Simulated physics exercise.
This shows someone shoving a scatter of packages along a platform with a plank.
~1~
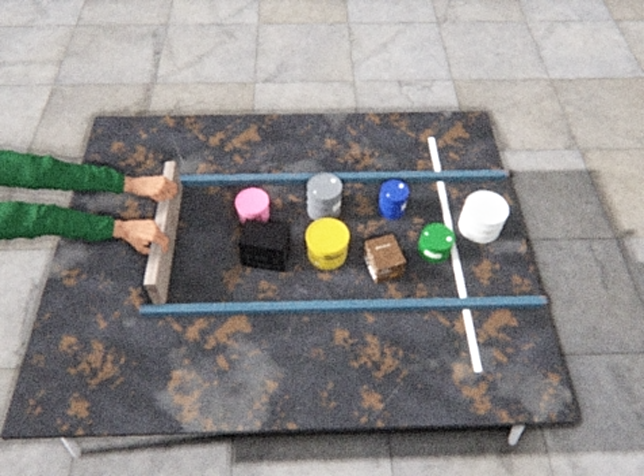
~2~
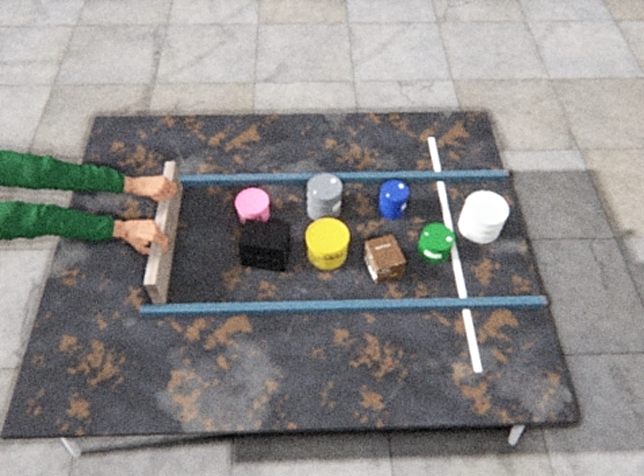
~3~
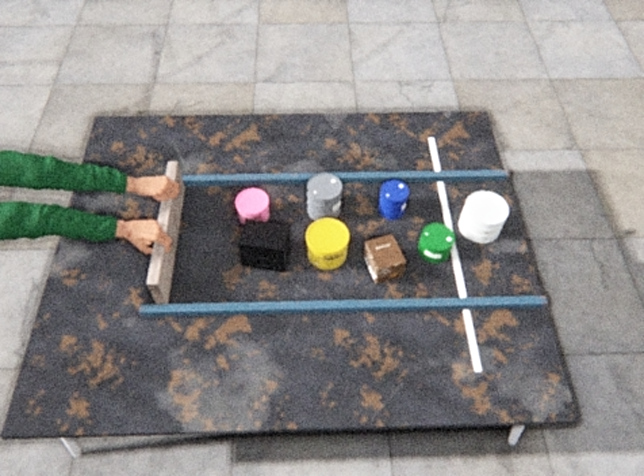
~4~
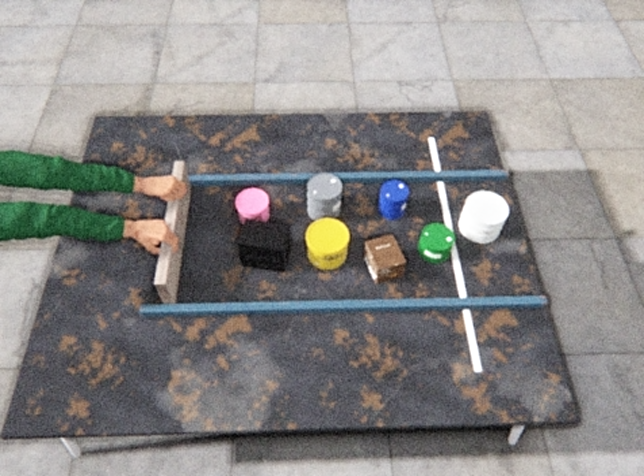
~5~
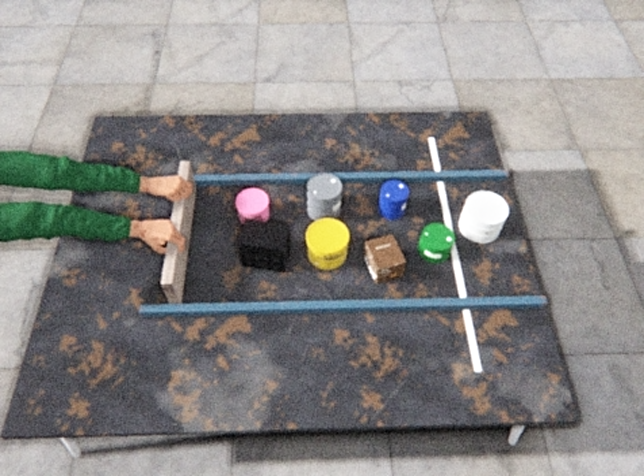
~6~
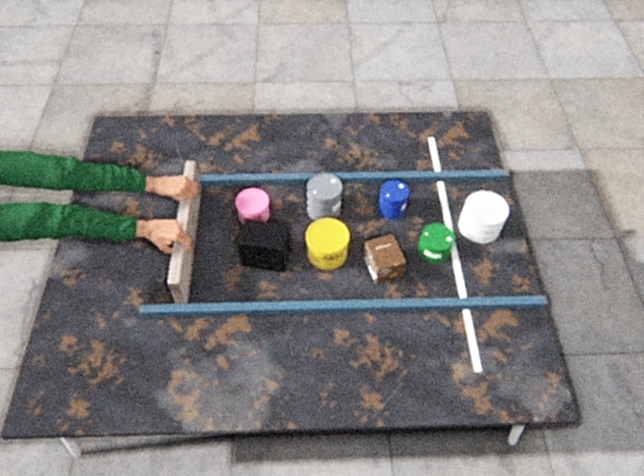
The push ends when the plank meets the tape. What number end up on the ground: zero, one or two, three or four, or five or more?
Outcome: The number that fall off is one or two.
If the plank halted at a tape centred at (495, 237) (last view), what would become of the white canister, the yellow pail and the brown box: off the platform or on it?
The white canister tumbles off, the yellow pail goes over, the brown box stays on.
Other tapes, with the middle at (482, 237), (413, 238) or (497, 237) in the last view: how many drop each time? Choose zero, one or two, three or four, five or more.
For each place: 3 or 4; zero; three to four.
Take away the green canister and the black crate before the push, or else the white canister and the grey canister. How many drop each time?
First 0, then 1.
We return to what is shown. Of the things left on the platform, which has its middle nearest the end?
Foremost is the yellow pail.
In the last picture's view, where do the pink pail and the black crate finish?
About (464, 212), and the other about (479, 238).
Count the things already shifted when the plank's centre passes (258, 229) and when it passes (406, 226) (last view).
By then 2, and 8.
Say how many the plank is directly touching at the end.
The number is 4.
A little later, none off yet; white canister at rest near (483, 217); green canister at rest near (436, 243); blue canister at rest near (393, 200).
When it is over, the number that fall off is one or two; down, green canister.
